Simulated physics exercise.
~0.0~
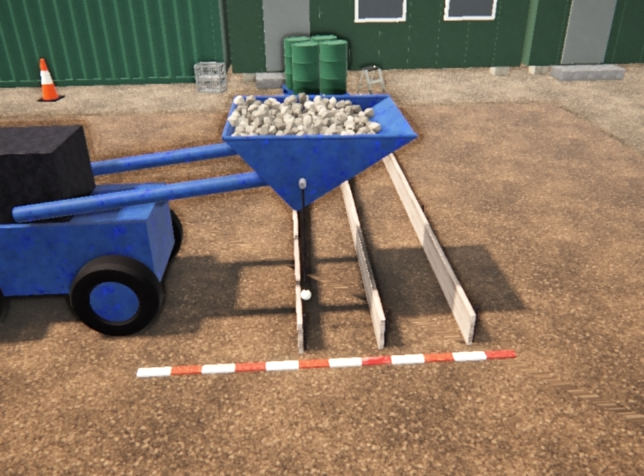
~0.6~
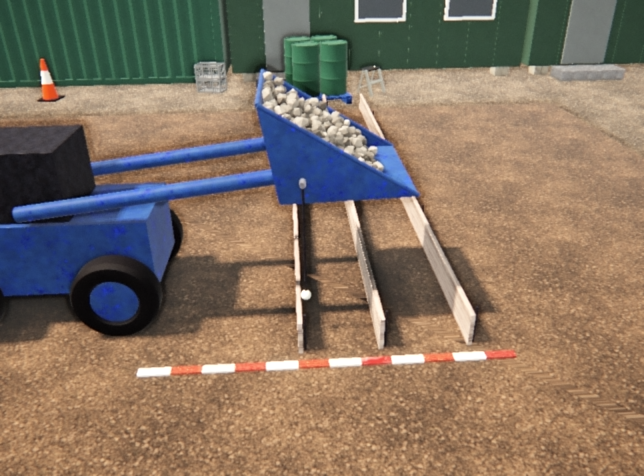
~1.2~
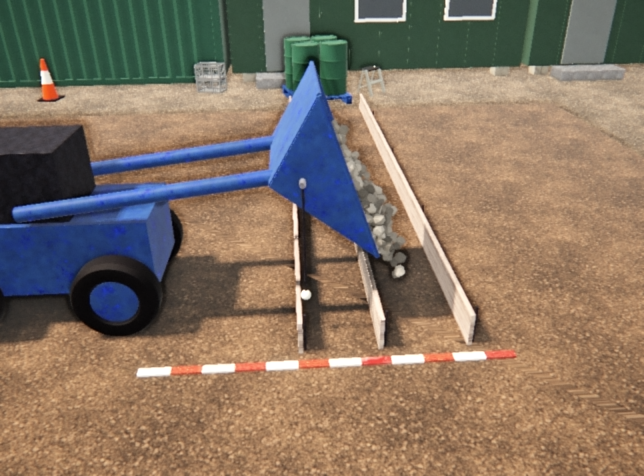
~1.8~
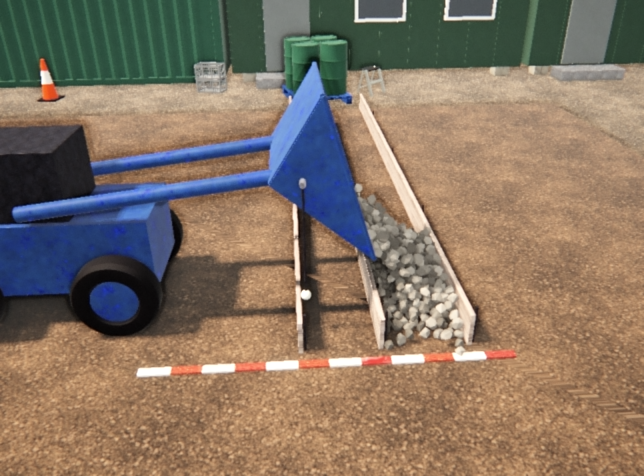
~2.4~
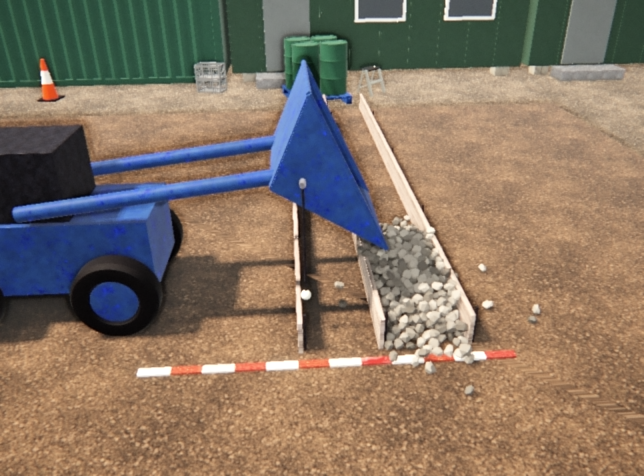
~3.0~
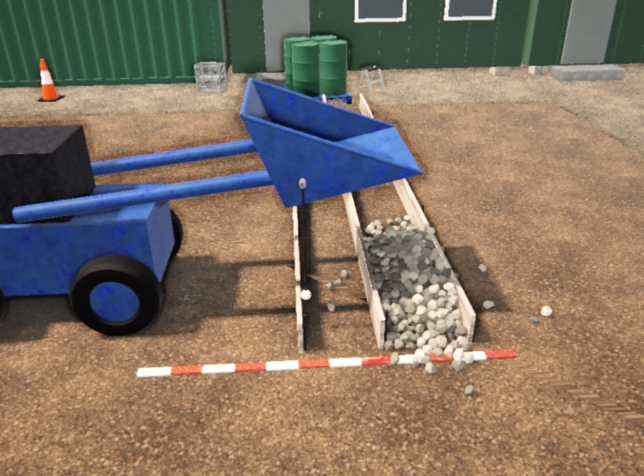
The video shows a blue loader tipping a bucket of grey stones forward so they slide out between the middle and right-hand boards, a few scattering beyond, before the emptied bucket tilts partway back above the pile, which spills slightly over the red and white staff.
